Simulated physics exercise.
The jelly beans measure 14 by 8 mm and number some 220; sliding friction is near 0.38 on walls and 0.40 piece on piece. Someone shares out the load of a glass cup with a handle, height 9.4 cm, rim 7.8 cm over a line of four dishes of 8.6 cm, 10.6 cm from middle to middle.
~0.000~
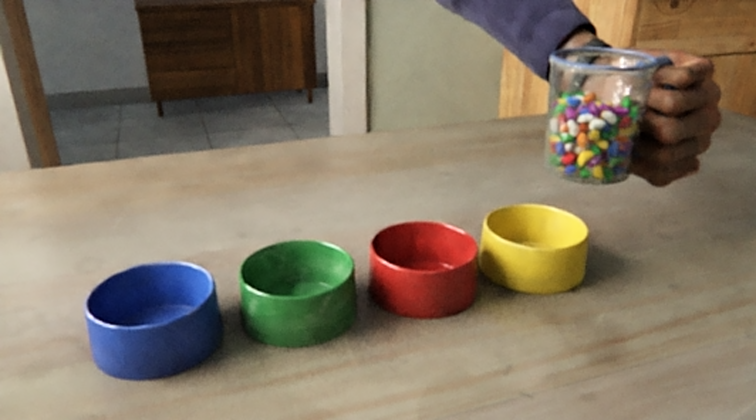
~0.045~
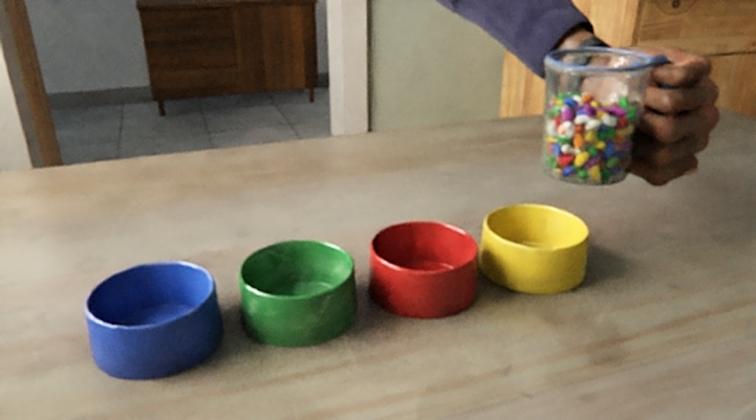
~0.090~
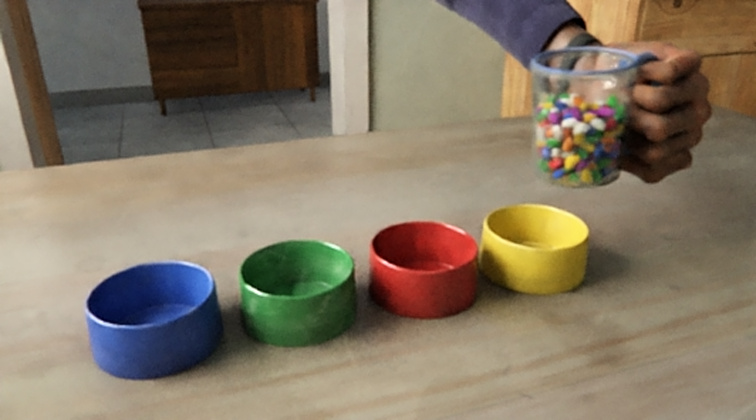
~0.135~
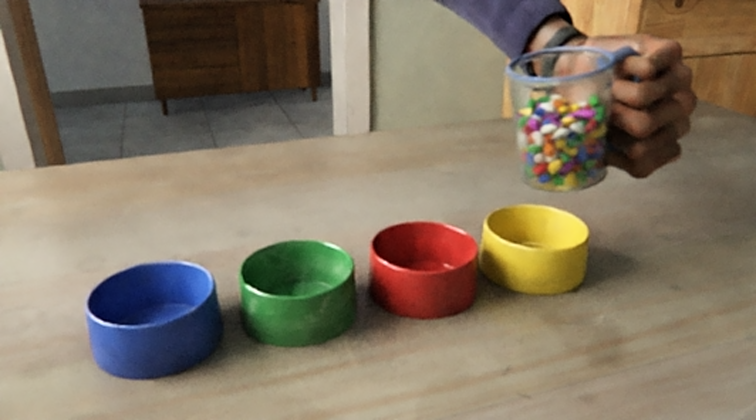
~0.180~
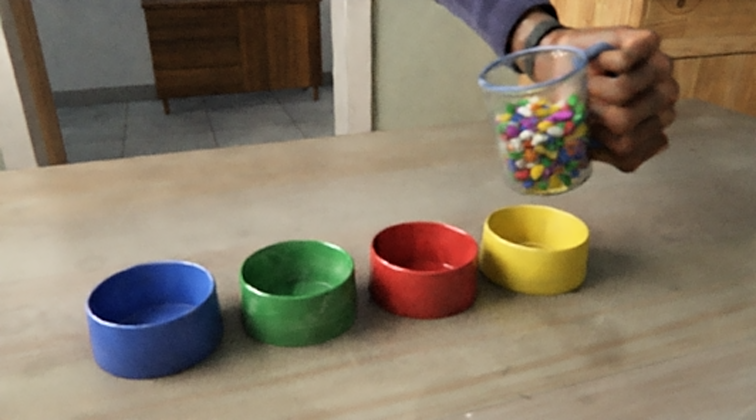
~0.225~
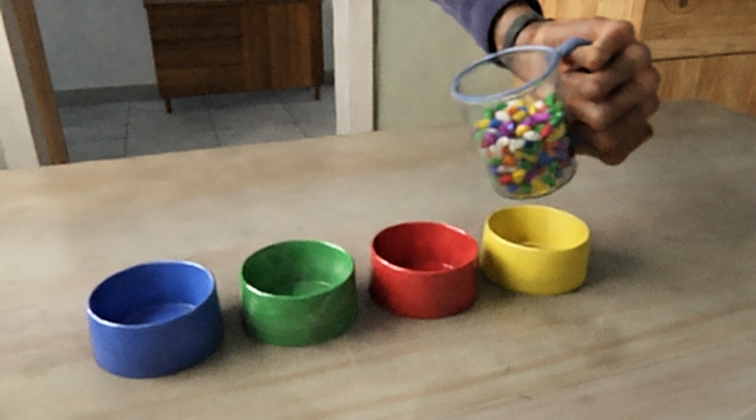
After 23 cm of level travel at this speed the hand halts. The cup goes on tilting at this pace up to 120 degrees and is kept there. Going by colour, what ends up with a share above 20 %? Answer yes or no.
Red: No, blue: No, green: Yes, yellow: No, counter: Yes.
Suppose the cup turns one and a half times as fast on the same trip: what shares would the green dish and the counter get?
In that case green 50; counter 50.
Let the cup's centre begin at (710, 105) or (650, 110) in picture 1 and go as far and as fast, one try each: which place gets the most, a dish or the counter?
Most goes to: Red; green.
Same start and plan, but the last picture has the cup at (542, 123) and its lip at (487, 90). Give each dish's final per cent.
Red 0, blue 0, green 70, yellow 0.
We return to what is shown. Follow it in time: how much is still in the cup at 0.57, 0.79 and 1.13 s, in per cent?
In turn: 100, 85, 25.
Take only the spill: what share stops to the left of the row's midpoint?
Some 100 per cent.
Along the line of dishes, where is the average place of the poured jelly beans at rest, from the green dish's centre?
About 3 cm to its left.
After 0.57 s, tilt 71 degrees; cup holds 100 %.
After 0.79 s, tilt 102 degrees; cup holds 85 %, green 5 %.
After 1.13 s, tilt 120 degrees; cup holds 25 %, green 60 %.
At rest (2.3 s), red 0 %, blue 5 %, green 65 %, yellow 0 %, counter 30 %.
